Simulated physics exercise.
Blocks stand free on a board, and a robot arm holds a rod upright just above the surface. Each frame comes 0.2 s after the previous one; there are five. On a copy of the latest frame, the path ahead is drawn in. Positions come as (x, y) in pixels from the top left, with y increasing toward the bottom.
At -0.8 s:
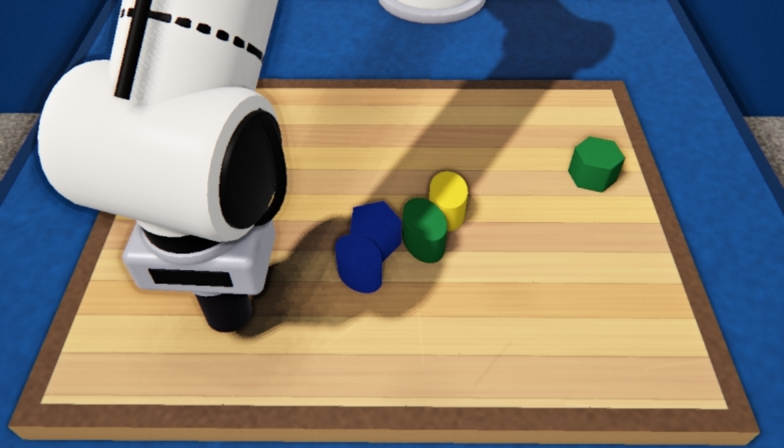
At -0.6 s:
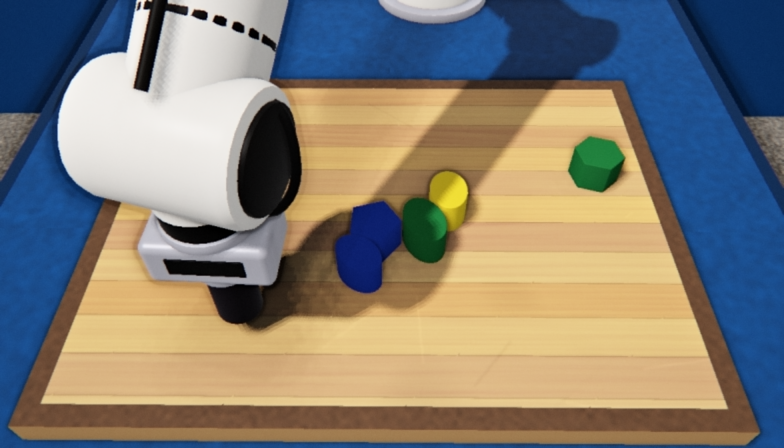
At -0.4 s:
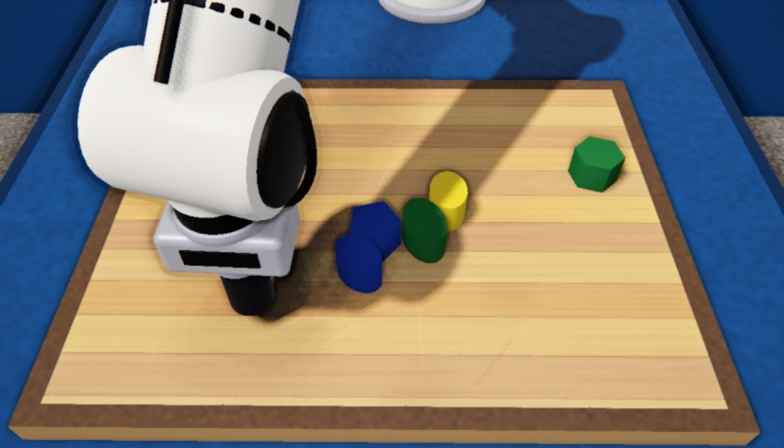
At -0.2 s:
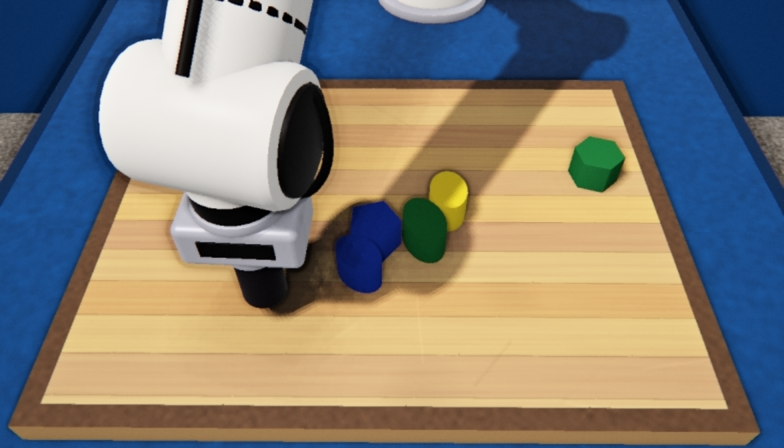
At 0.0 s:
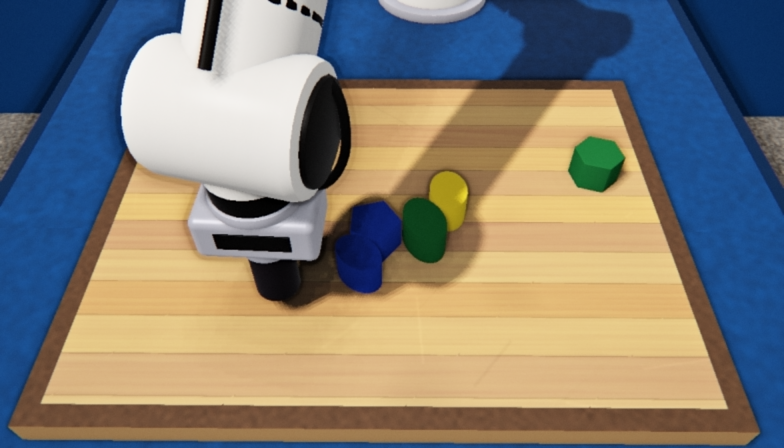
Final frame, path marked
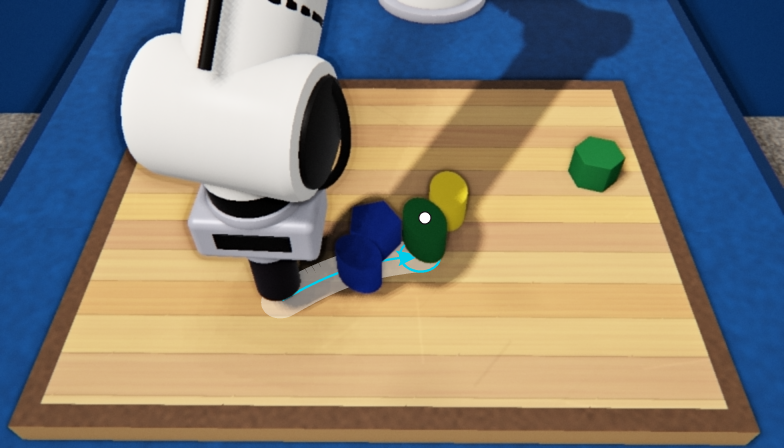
A white robot arm holding a dark rod upright moves steadily right and slightly up the view over a wooden board, nearing two touching blue blocks, while they and the nearby green and yellow blocks stay still.
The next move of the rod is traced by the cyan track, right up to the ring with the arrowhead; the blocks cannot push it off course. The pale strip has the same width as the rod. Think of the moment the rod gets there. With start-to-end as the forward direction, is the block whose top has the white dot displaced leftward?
No, that is not how it ends up.
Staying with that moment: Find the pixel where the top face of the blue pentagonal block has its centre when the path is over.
That would be at about pixel (392, 202).
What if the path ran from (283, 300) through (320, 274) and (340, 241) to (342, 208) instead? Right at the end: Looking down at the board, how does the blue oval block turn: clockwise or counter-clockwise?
It swings round clockwise.
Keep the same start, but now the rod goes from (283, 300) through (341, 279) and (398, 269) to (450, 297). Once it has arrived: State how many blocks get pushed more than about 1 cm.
Answer: 3+.
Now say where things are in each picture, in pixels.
The first frame shows rod tip at (229, 314); block tops, blue oval block at (358, 252); blue pentagonal block at (374, 219); green oval block at (425, 218); yellow oval block at (449, 189).
The second frame shows rod at (241, 306); blocks unchanged.
The third frame shows rod at (252, 298); blocks unchanged.
The fourth frame shows rod at (265, 291); blocks unchanged.
The fifth frame shows rod at (279, 284); blue oval block at (358, 252); blue pentagonal block at (374, 219); green oval block at (425, 218); yellow oval block at (449, 189).
Path on the board, from (283, 300) via (350, 269), ending at (420, 255); the dot is on the green oval block.
What follows on the original path. One third of the way, rod at (326, 260); blue oval block at (368, 249); blue pentagonal block at (378, 216).
Two thirds of the way, rod at (373, 246); blue oval block at (414, 239), turned 20° clockwise; blue pentagonal block at (391, 203), turned 25° anticlockwise; green oval block at (440, 216); yellow oval block at (456, 186), turned 15° anticlockwise.
At the end, rod at (421, 238); blue oval block at (456, 249), turned 70° clockwise; blue pentagonal block at (392, 202), turned 30° anticlockwise; green oval block at (478, 215), turned 70° anticlockwise; yellow oval block at (460, 184), turned 30° anticlockwise.
